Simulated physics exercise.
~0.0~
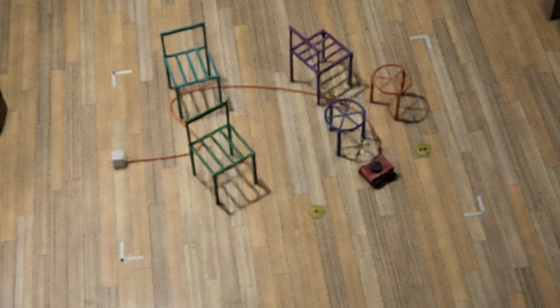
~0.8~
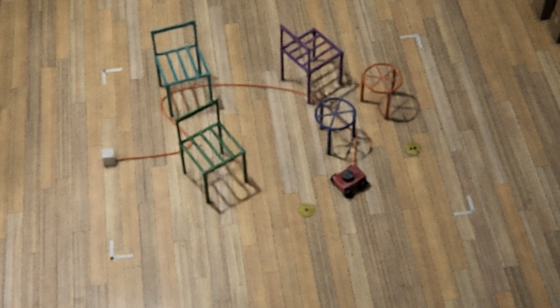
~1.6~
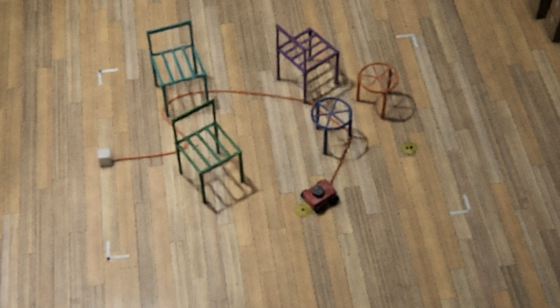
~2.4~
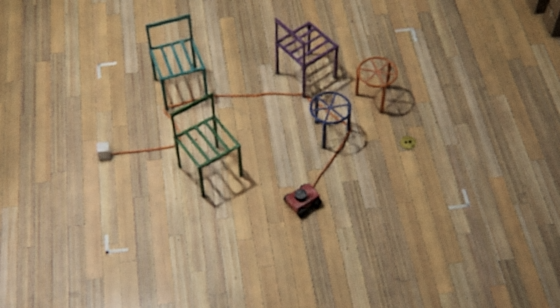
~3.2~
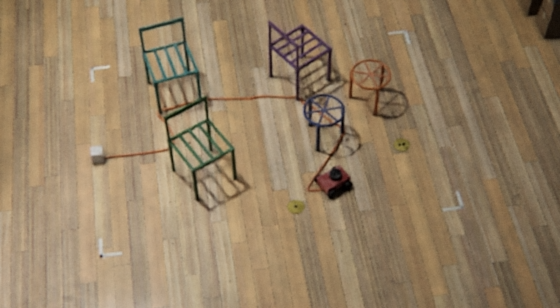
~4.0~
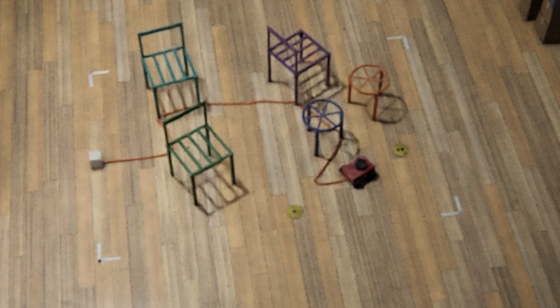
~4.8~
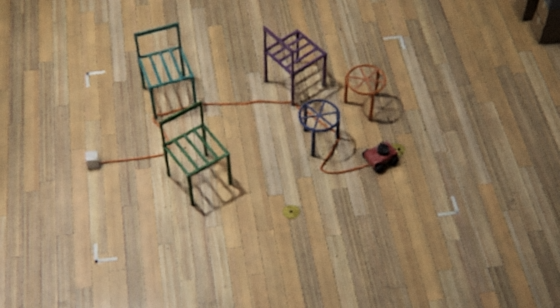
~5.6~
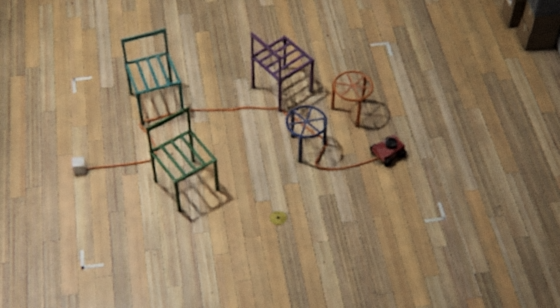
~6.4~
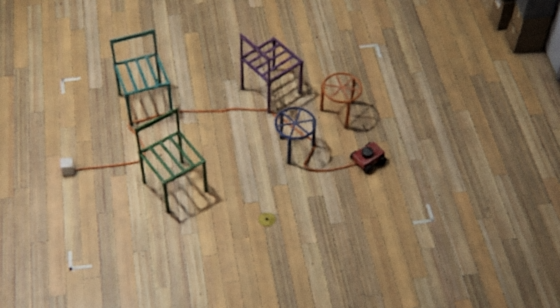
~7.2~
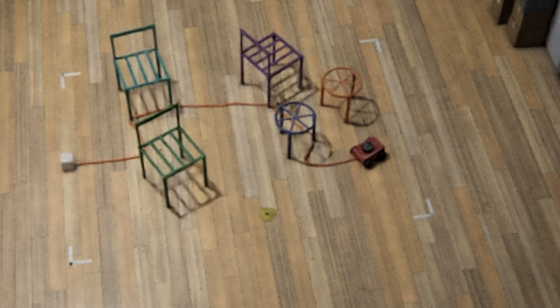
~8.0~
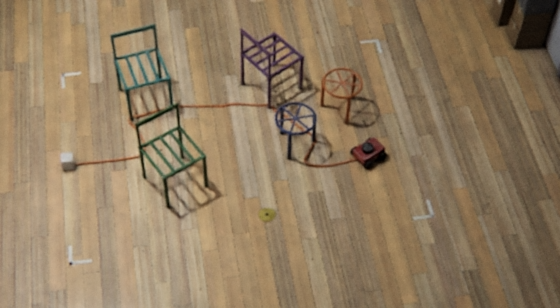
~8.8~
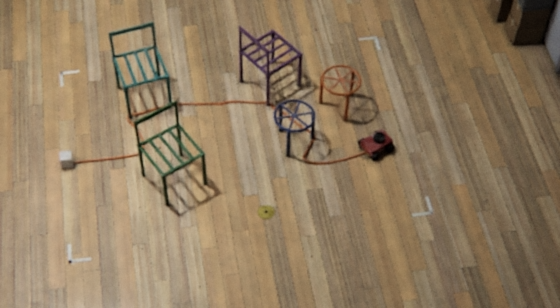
The video shows a small red cart tethered by a red lead on a wooden floor, near chairs and stools that stay put. It moves down and left to one yellow mark, then right and up toward another, ending right of the blue stool, still tethered.
